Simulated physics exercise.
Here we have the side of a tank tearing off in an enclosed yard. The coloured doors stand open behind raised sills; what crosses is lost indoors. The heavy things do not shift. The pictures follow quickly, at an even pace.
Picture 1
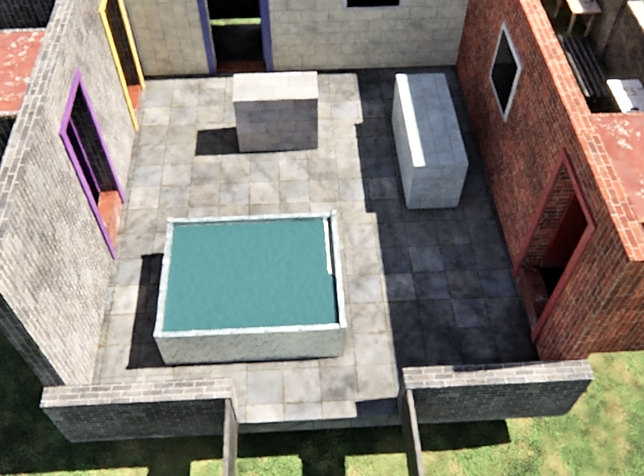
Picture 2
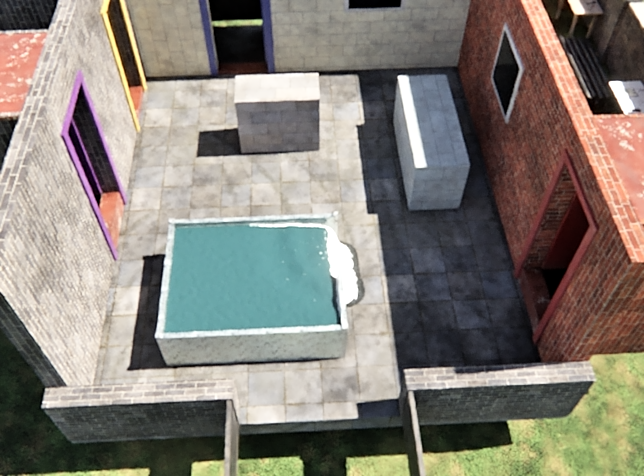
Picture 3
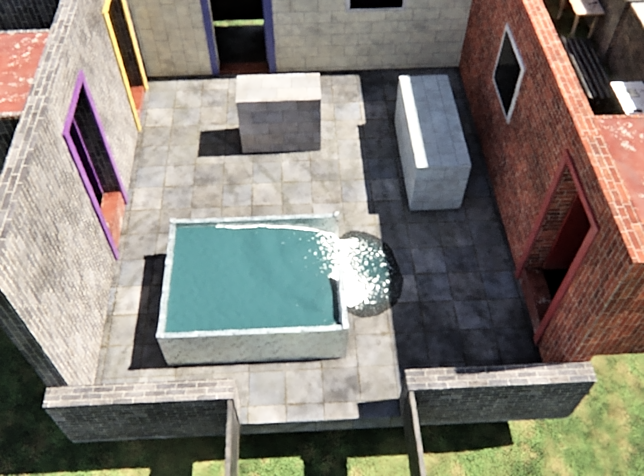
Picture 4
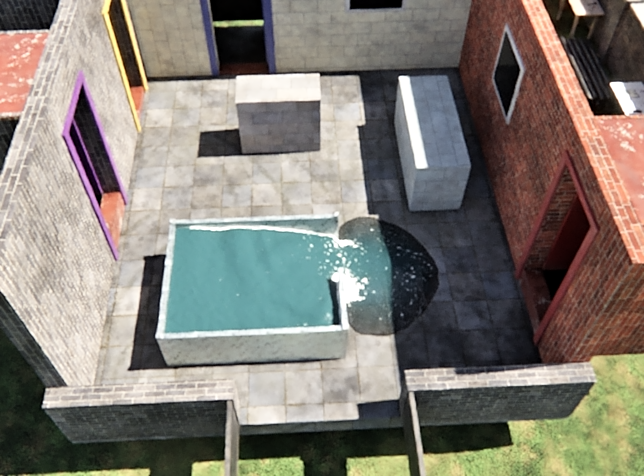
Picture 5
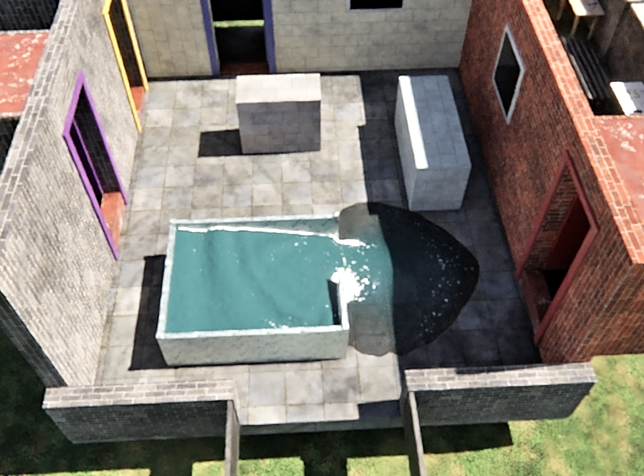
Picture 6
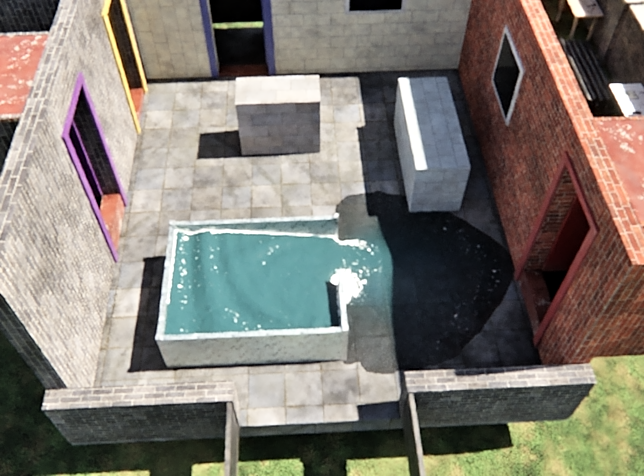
The clip opens on still, teal water in a rectangular tank inside a walled, paved yard with two pale blocks and coloured doorways. The tank's right side gives way and white, foaming water bursts through the gap. It fans out rightward across the paving in a widening dark sheet, nearing the red doorway.
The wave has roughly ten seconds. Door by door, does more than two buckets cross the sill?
In the end: The red door admits no more than that; the blue door admits no more than that; the purple door admits no more than that; the yellow door admits no more than that.
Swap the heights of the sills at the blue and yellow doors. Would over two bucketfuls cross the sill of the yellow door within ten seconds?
One by one: The yellow one takes more.
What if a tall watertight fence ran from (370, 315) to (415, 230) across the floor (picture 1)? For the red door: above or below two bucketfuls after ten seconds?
Then: The red one lets less in.
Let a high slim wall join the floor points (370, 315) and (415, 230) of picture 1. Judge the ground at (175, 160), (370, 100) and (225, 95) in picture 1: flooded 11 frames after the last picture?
One after the other: Clear, under water, no water.
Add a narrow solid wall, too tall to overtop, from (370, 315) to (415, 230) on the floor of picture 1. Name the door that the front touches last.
It is the door marked purple.
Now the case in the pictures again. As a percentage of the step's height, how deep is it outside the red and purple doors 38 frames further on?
Roughly 50 per cent, then 0 per cent.
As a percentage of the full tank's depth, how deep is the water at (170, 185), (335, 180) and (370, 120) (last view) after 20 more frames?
About 0, 0 and 4 per cent.
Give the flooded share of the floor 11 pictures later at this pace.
Close to 30 %.
A moment on, water covers 20 % of the floor; the red door wet at the sill, nothing in, the blue door not reached, the purple door not reached, the yellow door not reached.
Next, water covers 30 % of the floor; the red door wet at the sill, nothing in, the blue door not reached, the purple door not reached, the yellow door not reached.
Then, water covers 45 % of the floor; the red door wet at the sill, nothing in, the blue door not reached, the purple door not reached, the yellow door not reached.
Later, water covers 70 % of the floor; the red door wet at the sill, nothing in, the blue door wet at the sill, nothing in, the purple door not reached, the yellow door not reached.
In the end, water covers 90 % of the floor; the red door wet at the sill, nothing in, the blue door wet at the sill, nothing in, the purple door wet at the sill, nothing in, the yellow door wet at the sill, nothing in.
